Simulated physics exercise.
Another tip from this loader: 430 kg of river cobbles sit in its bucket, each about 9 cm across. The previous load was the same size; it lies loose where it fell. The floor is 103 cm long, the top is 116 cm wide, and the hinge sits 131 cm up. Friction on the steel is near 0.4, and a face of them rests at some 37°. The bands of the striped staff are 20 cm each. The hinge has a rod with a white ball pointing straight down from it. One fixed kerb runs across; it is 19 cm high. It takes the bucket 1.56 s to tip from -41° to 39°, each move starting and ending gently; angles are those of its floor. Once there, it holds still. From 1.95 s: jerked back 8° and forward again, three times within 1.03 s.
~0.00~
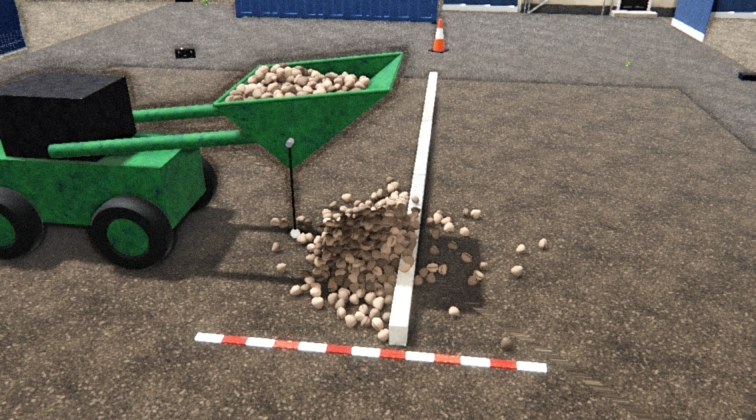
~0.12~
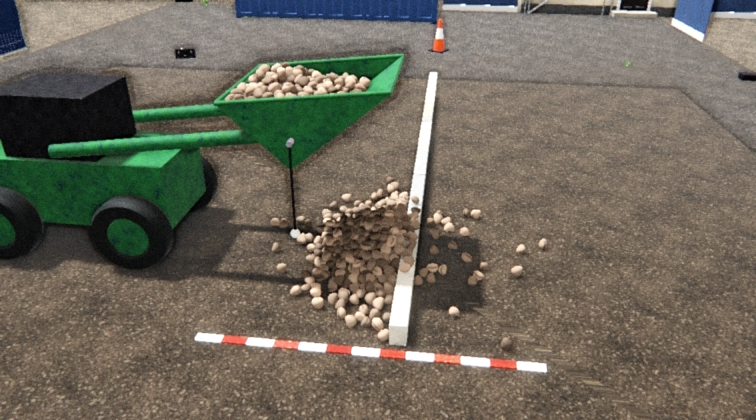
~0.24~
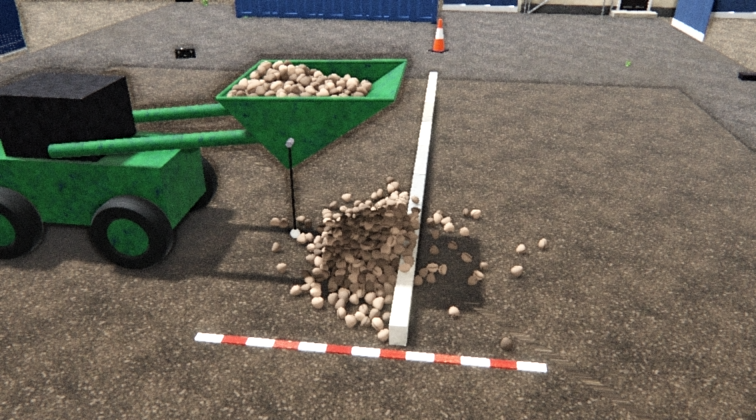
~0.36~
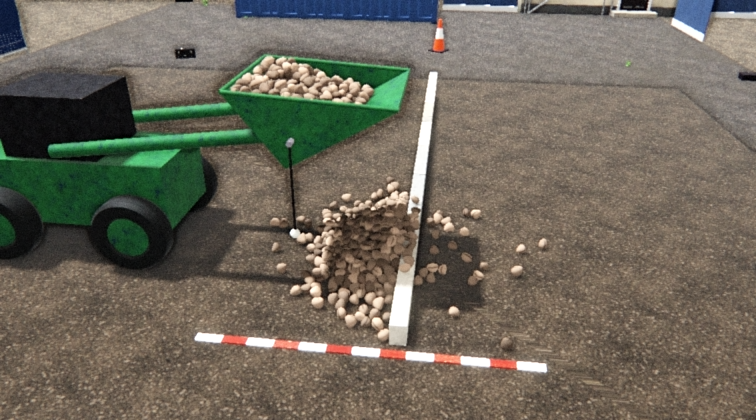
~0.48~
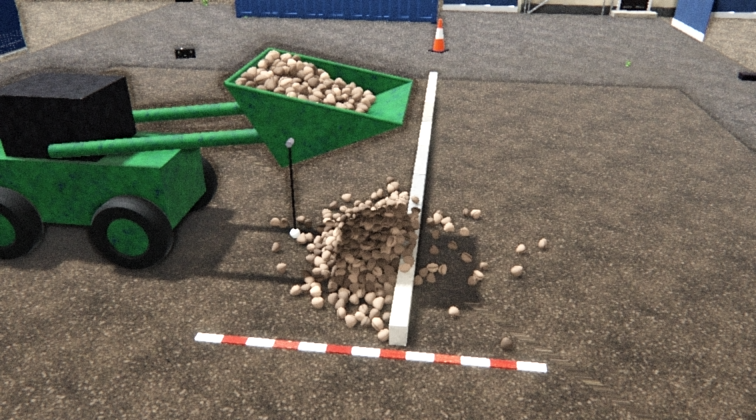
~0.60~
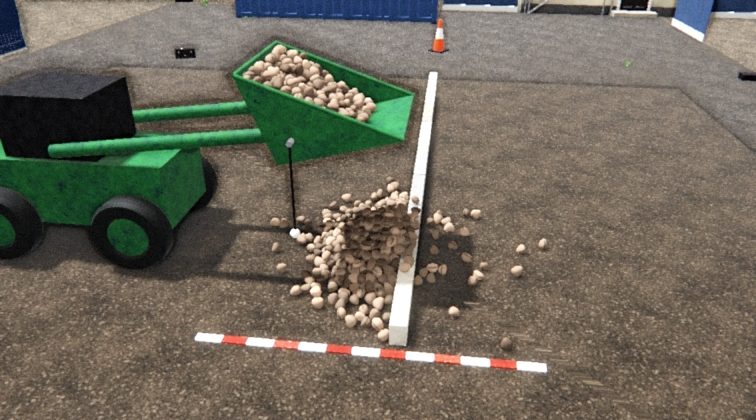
The green loader's raised bucket, full of pale round stones, slowly tilted forward, its right lip sinking and its back edge rising, while the heap of stones by the white kerb below stayed still.
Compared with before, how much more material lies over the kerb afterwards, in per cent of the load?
Some 77 per cent of a load more.
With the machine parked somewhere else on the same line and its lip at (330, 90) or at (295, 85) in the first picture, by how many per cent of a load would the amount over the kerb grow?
Some 15 percent, and then 0 percent.
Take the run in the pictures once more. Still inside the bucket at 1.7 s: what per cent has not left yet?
Roughly 45 per cent remains inside.
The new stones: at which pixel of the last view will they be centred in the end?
Their middle rests near (453, 248).
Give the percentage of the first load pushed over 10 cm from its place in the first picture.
I'd put it at about 5 per cent.
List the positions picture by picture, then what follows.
Lip at (390, 90), floor tilted -41°, highest stones at (292, 74). The earlier load is highest near (392, 222), 30 cm above ground level, 94 % on this side of the kerb, 6 % over the kerb, in the first frame.
The bucket is at -40°, its lip at (391, 93); the top of the load is at (290, 73); the stones move at 0.1 m/s on average, in the second frame.
The bucket is at -36°, its lip at (394, 100); the top of the load is at (287, 70); the stones move at 0.2 m/s on average, in the third frame.
The bucket is at -30°, its lip at (398, 111); the top of the load is at (275, 66); the stones move at 0.2 m/s on average, in the fourth frame.
The bucket is at -23°, its lip at (402, 124); the top of the load is at (277, 60); the stones move at 0.3 m/s on average, in the fifth frame.
Lip at (404, 140), floor tilted -15°, highest stones at (282, 56); the stones move at 0.3 m/s on average, in the sixth frame.
After 1.2 s the floor is at 27°; in per cent of one load, 100 in the bucket, 94 on this side of the kerb, 6 over the kerb; the foremost stones are at (500, 265).
After 1.7 s the floor is at 39°; in per cent of one load, 45 in the bucket, 135 on this side of the kerb, 19 over the kerb; the foremost stones are at (500, 265).
After 3.4 s the floor is at 39°; in per cent of one load, 0 in the bucket, 117 on this side of the kerb, 83 over the kerb; the foremost stones are at (610, 274).
After 6.1 s the floor is at 39°; in per cent of one load, 0 in the bucket, 117 on this side of the kerb, 83 over the kerb; the foremost stones are at (610, 274). Net gain over the kerb, 77.
